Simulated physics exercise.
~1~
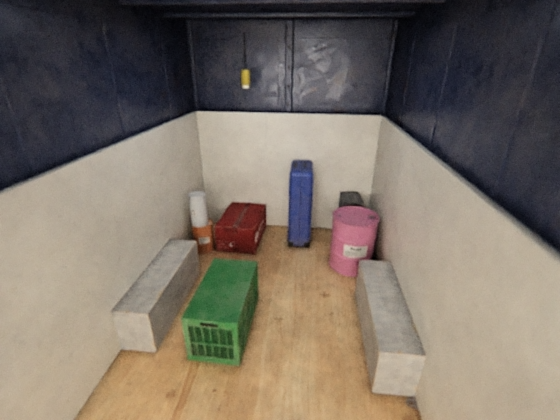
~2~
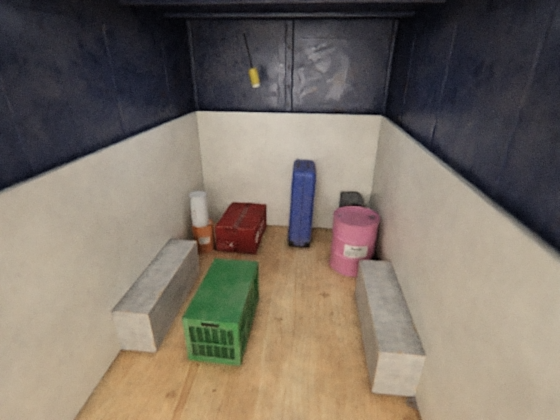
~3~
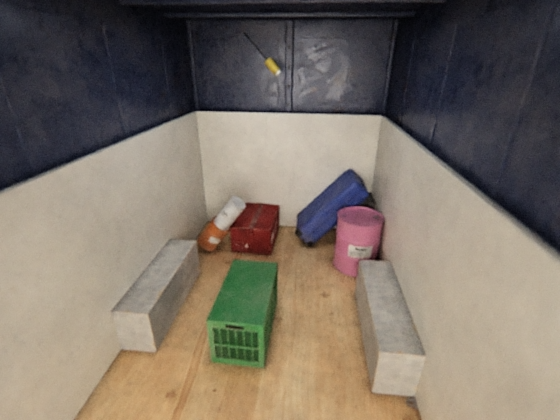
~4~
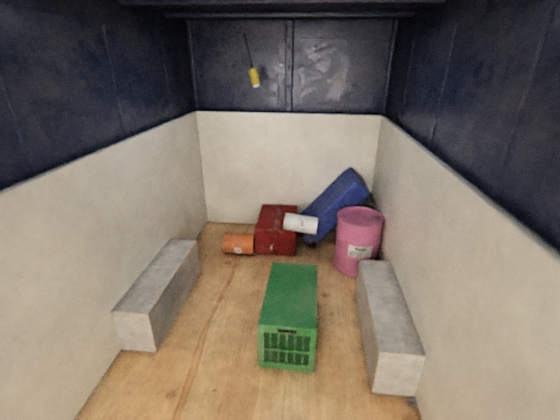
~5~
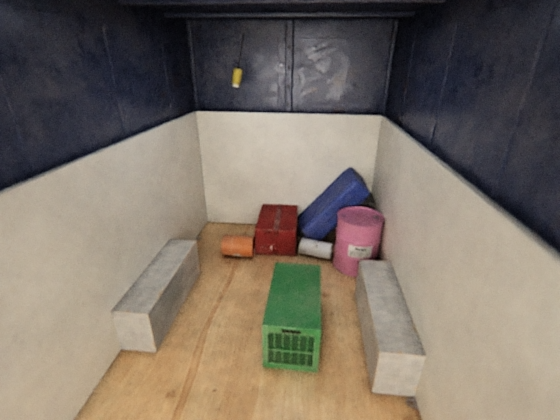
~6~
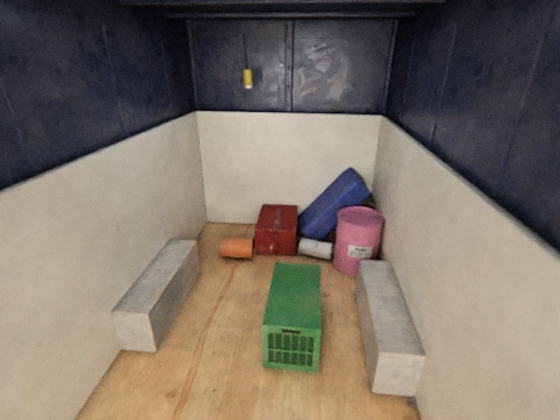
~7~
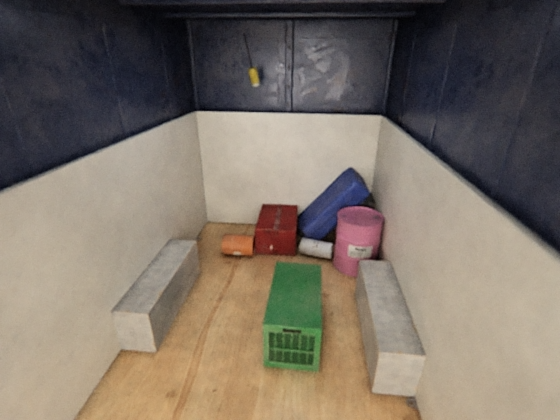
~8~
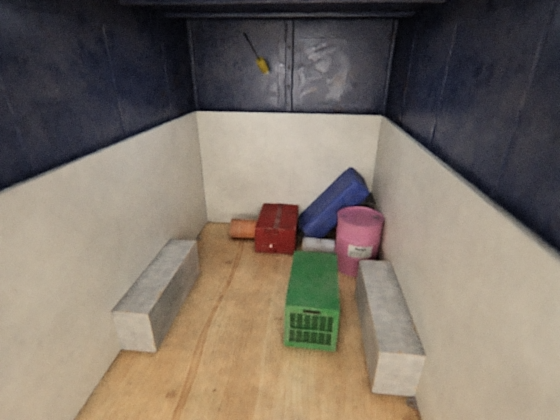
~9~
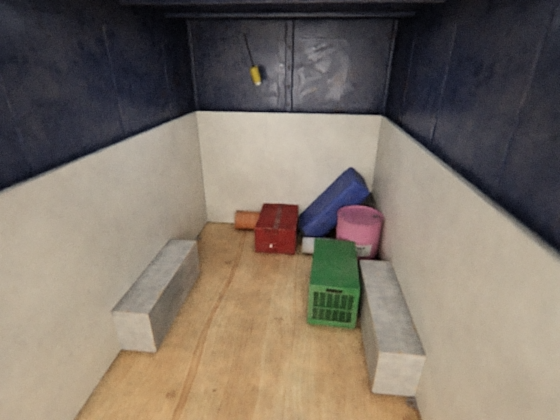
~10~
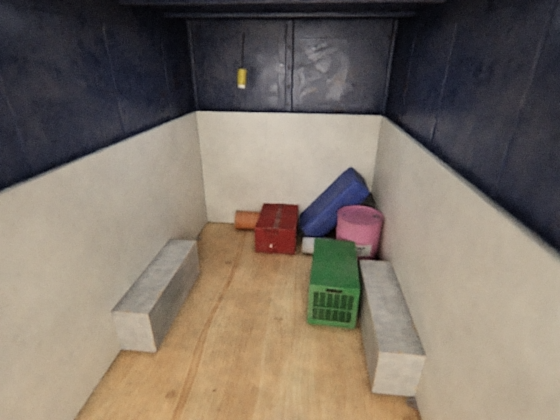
Loose cargo slides right, the blue case and two canisters tip, then the green chest shifts again.
